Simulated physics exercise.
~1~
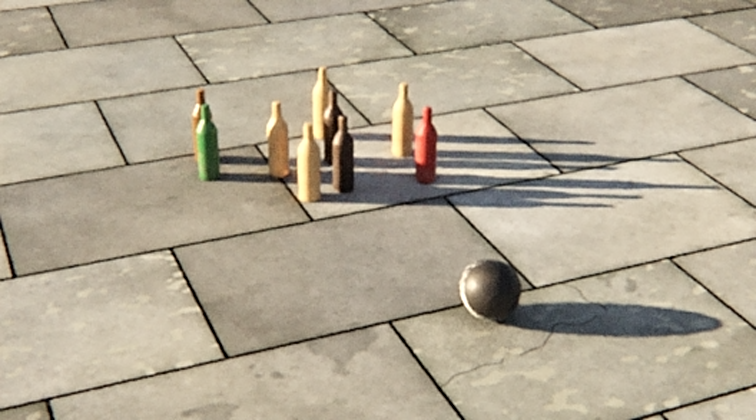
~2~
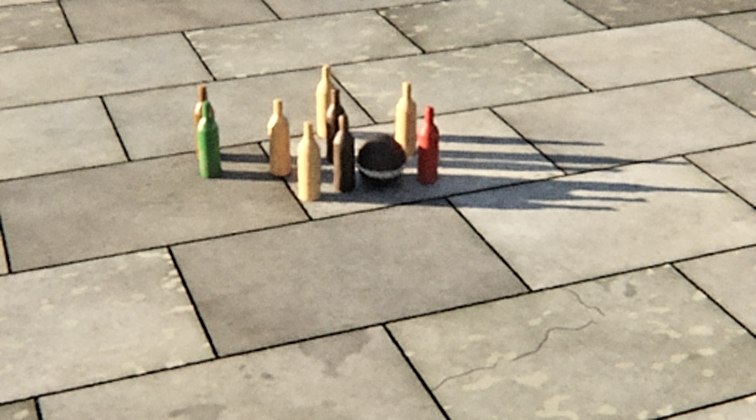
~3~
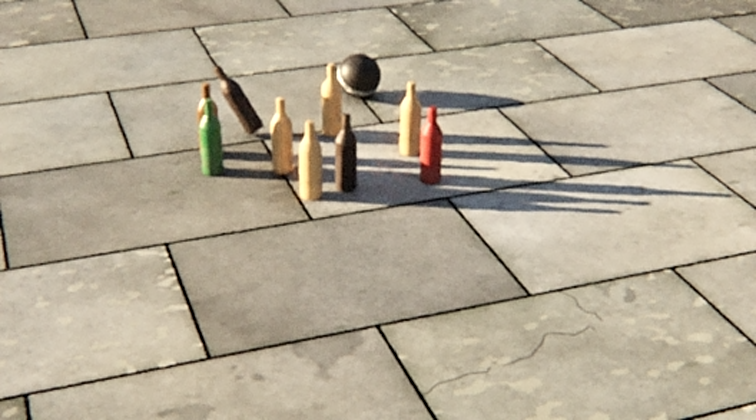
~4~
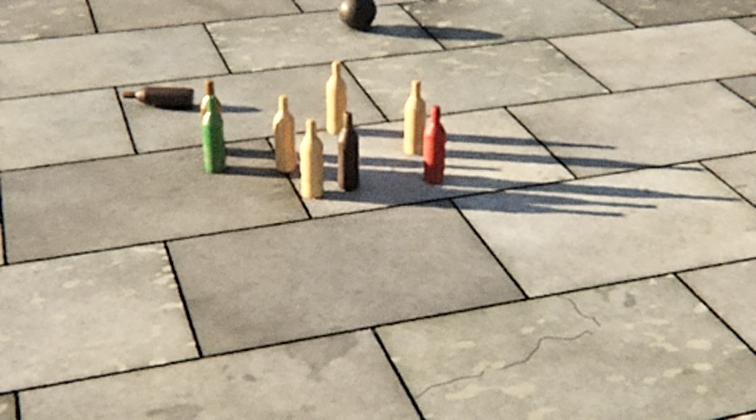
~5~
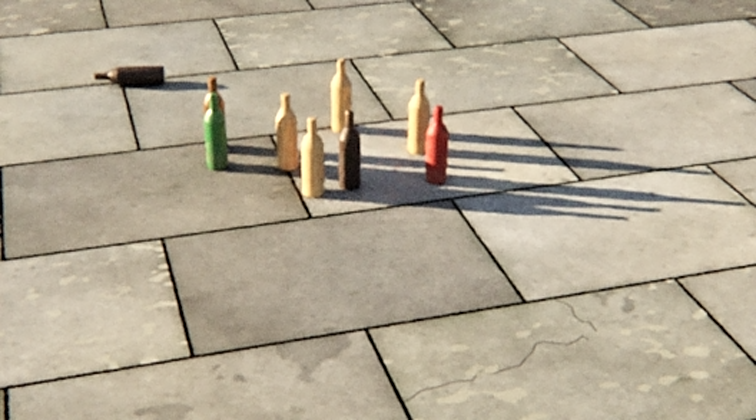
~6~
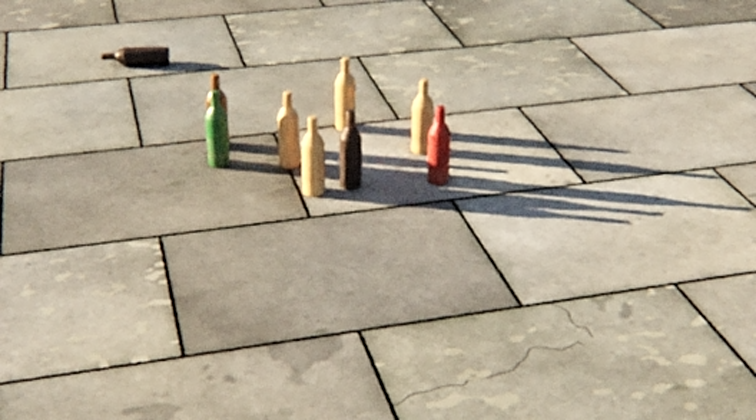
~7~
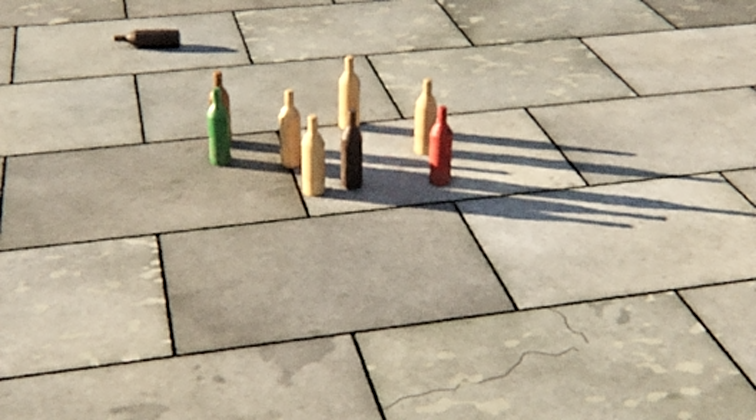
A dark ball rolled up and to the left into a group of standing bottle-shaped skittles, knocked over one dark brown one and carried on out of view, while the fallen piece slid away to the back left and the others, including the green and red, stayed upright.
